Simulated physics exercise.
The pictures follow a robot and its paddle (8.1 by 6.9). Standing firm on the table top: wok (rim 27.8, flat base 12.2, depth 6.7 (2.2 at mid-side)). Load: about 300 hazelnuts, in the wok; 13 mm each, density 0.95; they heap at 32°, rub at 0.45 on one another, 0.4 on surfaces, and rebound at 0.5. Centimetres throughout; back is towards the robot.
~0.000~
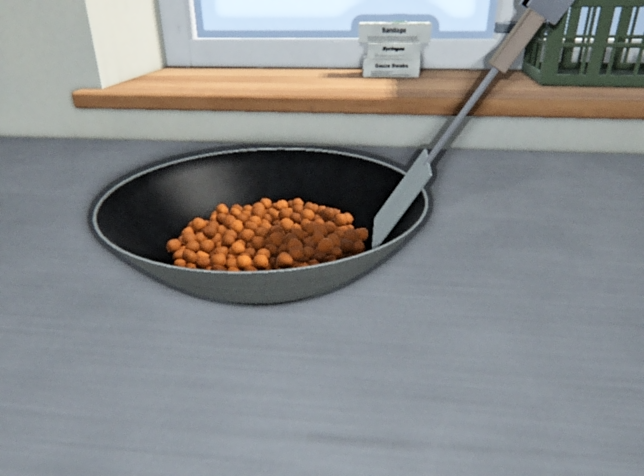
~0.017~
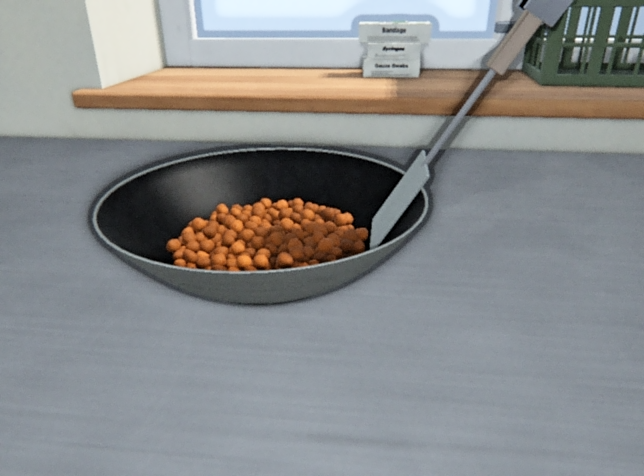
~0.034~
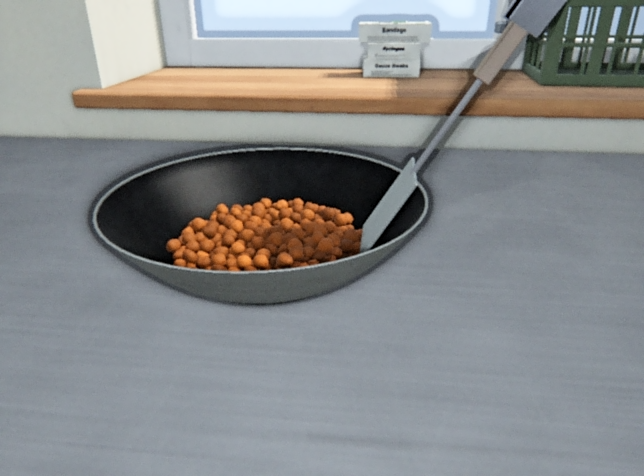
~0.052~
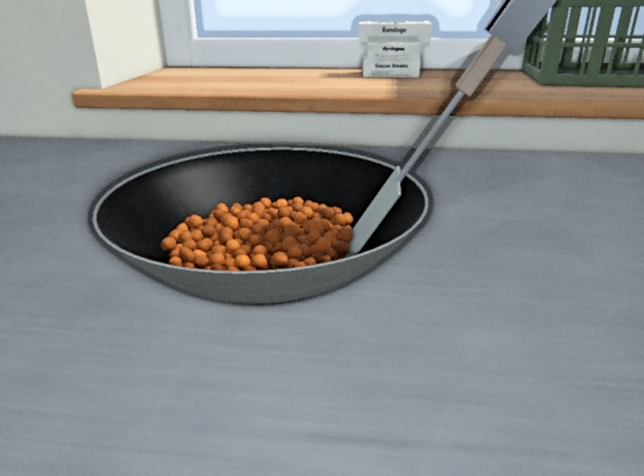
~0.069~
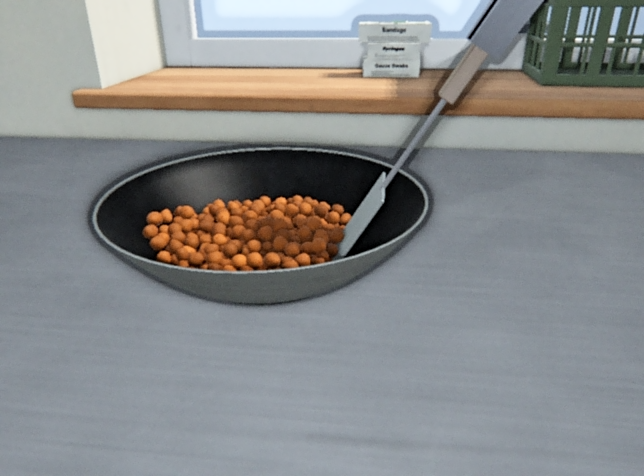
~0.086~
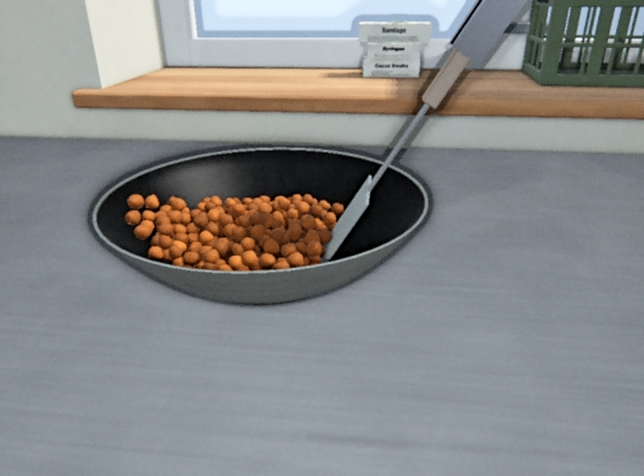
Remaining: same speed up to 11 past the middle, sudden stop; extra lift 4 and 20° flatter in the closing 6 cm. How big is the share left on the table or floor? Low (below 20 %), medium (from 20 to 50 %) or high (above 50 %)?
Answer: Medium; from 20 to 50 % of the hazelnuts finish on the table or floor.
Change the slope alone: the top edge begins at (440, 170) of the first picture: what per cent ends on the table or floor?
Some 30 per cent.
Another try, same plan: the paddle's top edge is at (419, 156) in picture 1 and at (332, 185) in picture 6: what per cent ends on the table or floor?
About 40 per cent.
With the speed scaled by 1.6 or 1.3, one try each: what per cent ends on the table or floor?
About 40 and 35 per cent.
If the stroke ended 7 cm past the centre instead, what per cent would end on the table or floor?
Then about 5 per cent.
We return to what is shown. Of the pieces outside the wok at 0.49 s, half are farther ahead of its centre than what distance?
About 22 cm.
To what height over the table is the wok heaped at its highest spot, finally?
Some 5.5 cm.
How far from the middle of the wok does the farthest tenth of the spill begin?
Roughly 50 cm.
After 0.17 s, sloping 59°, highest piece 10 above the table; 293 in the wok, 4 on the blade or in flight.
After 0.25 s, sloping 53°, highest piece 9 above the table; 291 in the wok, 6 on the blade or in flight.
After 0.49 s, sloping 39°, highest piece 16 above the table; 210 in the wok, 33 on the table or floor, 54 on the blade or in flight.
After 1.54 s, sloping 39°, highest piece 5 above the table; 210 in the wok, 87 on the table or floor.
At rest, 210 in the wok, 87 on the table or floor. That is 29 % on the table or floor.
